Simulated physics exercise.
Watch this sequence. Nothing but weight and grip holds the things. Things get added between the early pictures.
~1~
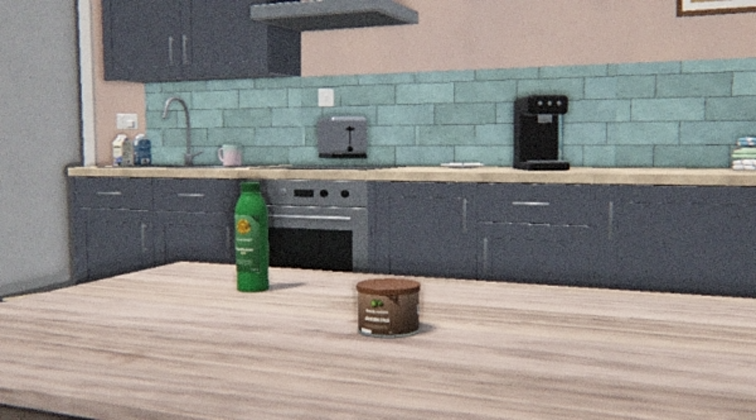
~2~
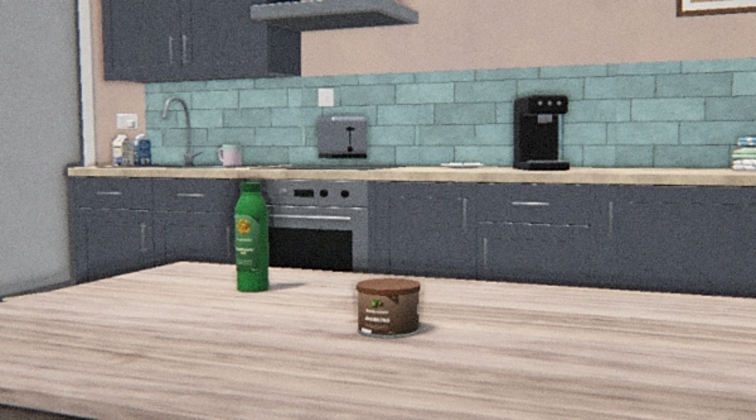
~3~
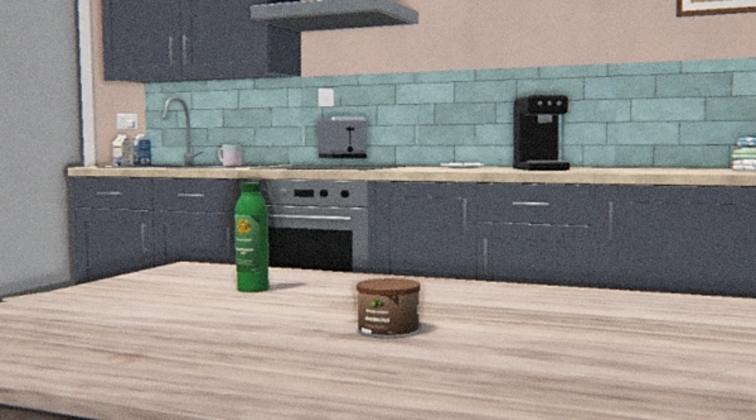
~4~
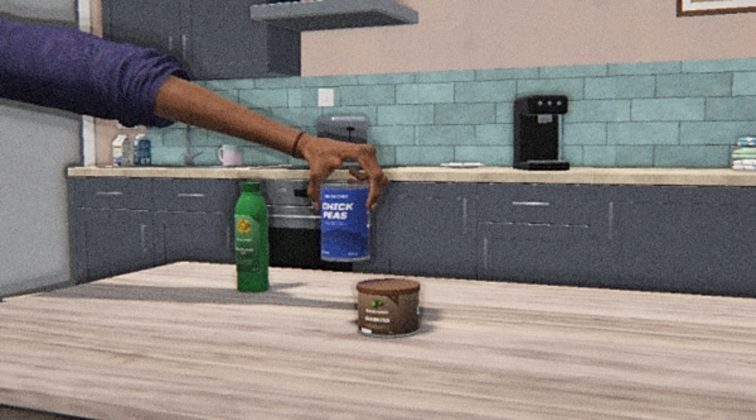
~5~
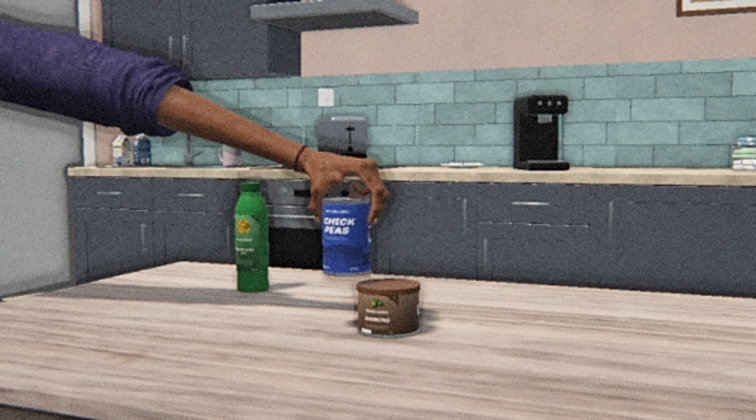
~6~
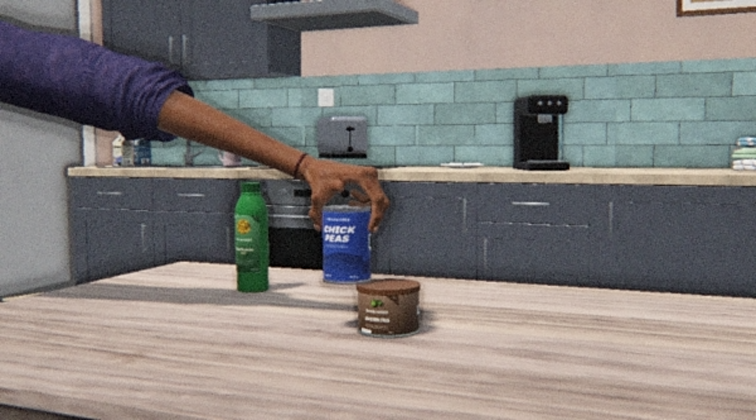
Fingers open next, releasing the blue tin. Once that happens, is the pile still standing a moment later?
No, I expect the pile not to stay intact.
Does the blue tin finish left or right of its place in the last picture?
It shifts to the viewer's left.
Then, 0.30 s after the last picture, blue tin now fallen.
Then, 0.40 s after the last picture, things are still on the move.
At rest, fallen, blue tin; the other 2 in place. Seen from the same camera at the end, blue tin near (302, 300). The pile comes apart.
